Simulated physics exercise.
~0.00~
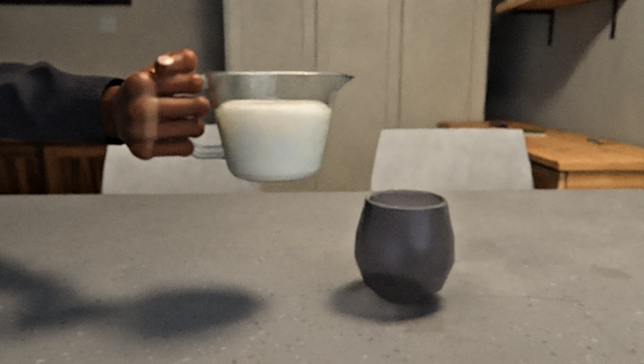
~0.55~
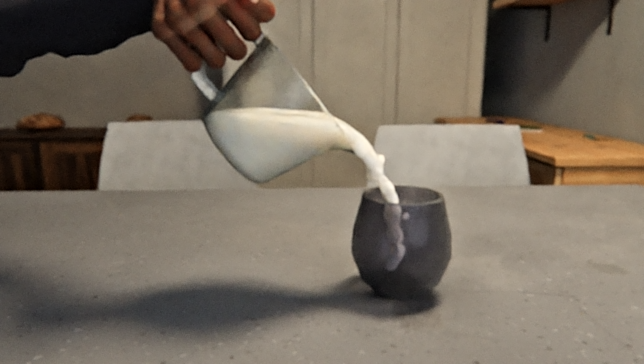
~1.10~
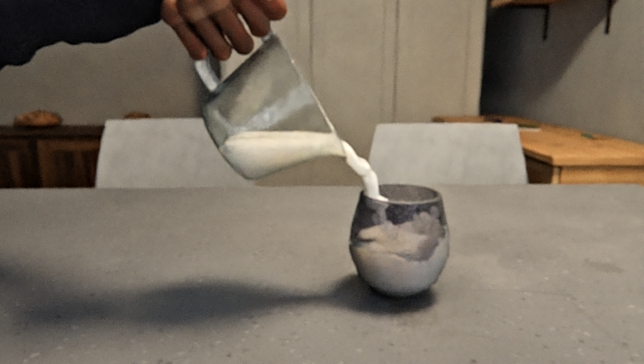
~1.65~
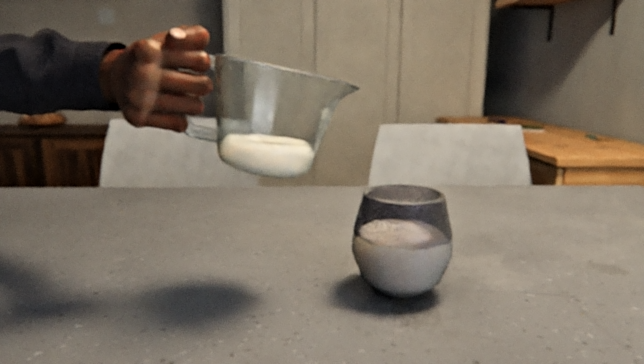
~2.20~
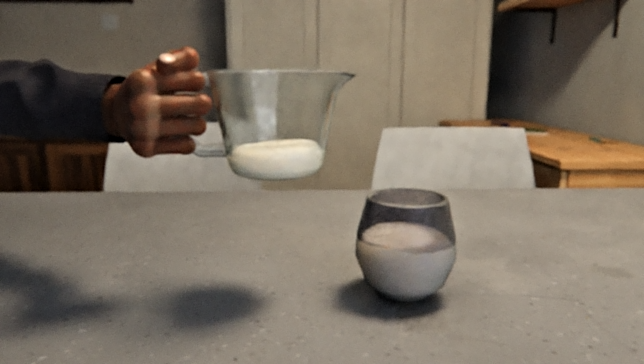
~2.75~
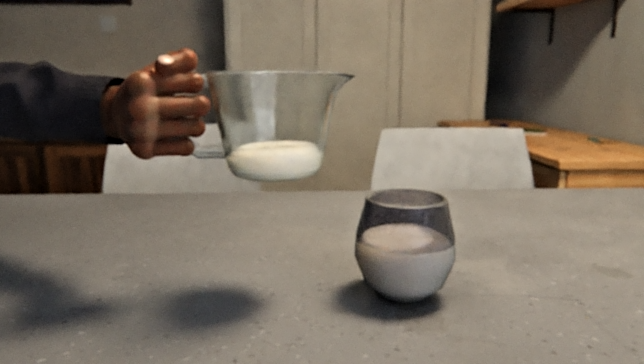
We see a hand holding a flared jug of milk above a grey table, tipping it rightwards to pour into an empty round-bellied glass, then turning it upright again, leaving the glass over half full and a little milk in the jug.
